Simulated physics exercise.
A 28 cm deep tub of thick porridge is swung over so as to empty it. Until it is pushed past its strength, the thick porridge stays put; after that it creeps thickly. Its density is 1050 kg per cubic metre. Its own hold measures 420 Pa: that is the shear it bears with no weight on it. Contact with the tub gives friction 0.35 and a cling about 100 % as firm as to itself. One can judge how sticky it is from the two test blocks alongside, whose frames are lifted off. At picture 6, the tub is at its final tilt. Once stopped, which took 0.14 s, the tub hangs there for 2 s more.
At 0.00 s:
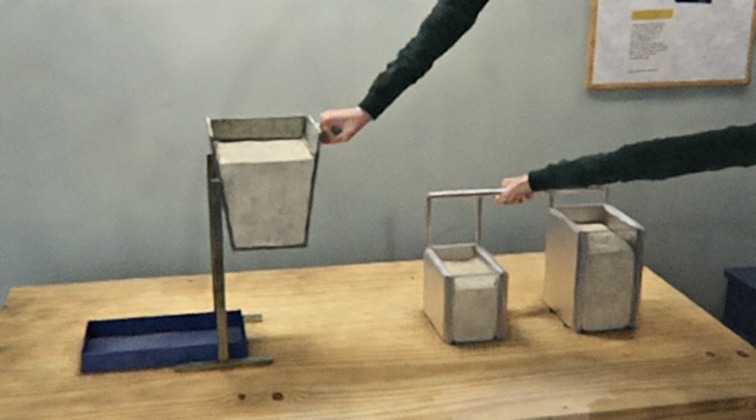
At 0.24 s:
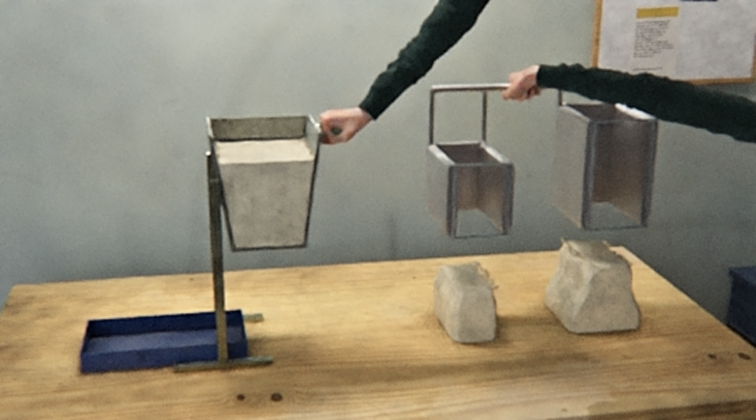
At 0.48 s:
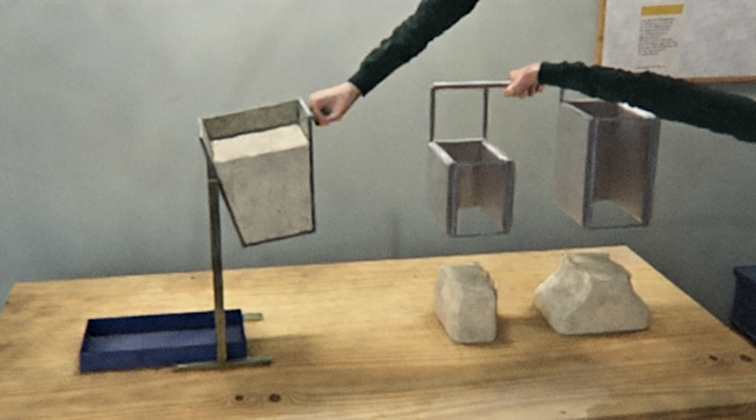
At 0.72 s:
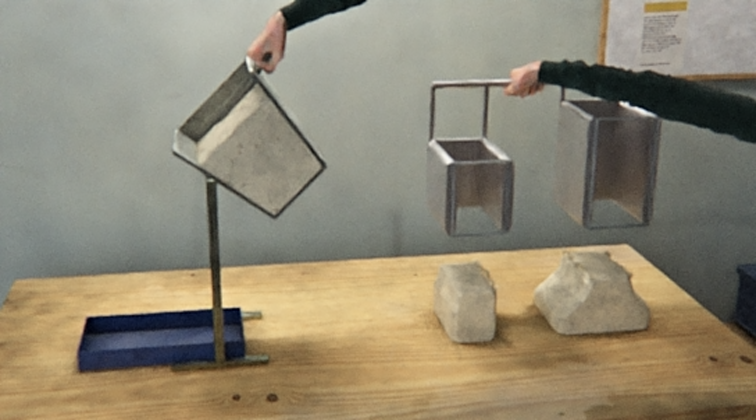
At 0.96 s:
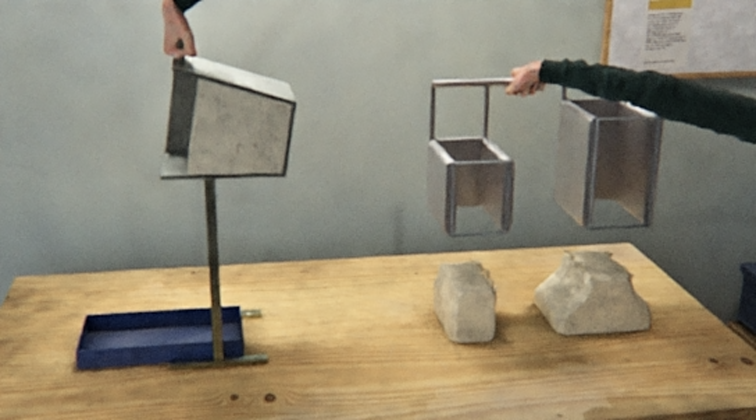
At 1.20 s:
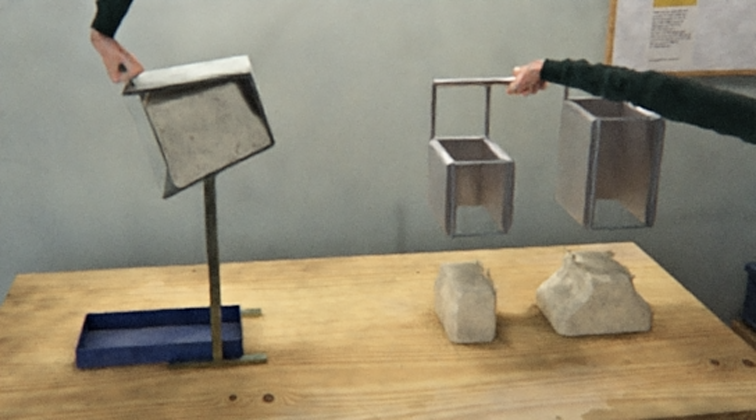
On a wooden table, a hand lifted two metal casings off pale blocks, the larger block slumping wider, and another hand swung a tub of thick, pale stuff leftward over its stand until its mouth faced downward.
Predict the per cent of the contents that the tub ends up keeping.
The tub ends up keeping roughly 0 %.
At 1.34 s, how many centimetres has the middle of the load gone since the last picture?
It has gone close to 7 cm.
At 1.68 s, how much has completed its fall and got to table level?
About 40 %.
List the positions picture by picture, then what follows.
In the first picture, handle-side rim at (319, 133), tilt 0 degrees; highest point of the thick porridge at (309, 158); test blocks 15 cm, 24 cm high (left to right).
In the second picture, handle-side rim at (318, 133), tilt 0 degrees; highest point of the thick porridge at (309, 158); test blocks 15 cm, 19 cm high (left to right).
In the third picture, handle-side rim at (308, 117), tilt 10 degrees; highest point of the thick porridge at (301, 145); test blocks 15 cm, 16 cm high (left to right).
In the fourth picture, handle-side rim at (250, 74), tilt 45 degrees; highest point of the thick porridge at (267, 100); test blocks 15 cm, 16 cm high (left to right).
In the fifth picture, handle-side rim at (172, 71), tilt 81 degrees; highest point of the thick porridge at (205, 83); test blocks 15 cm, 16 cm high (left to right).
In the sixth picture, handle-side rim at (124, 97), tilt 107 degrees; highest point of the thick porridge at (229, 85); test blocks 15 cm, 16 cm high (left to right).
By 1.34 s, the tub is at 107 degrees and holds 83 %.
By 1.51 s, the tub is at 107 degrees and holds 45 %.
By 1.68 s, the tub is at 107 degrees and holds 27 %.
By 1.85 s, the tub is at 107 degrees and holds 18 %.
By 3.20 s, at the end, the tub is at 107 degrees and holds 0 %.
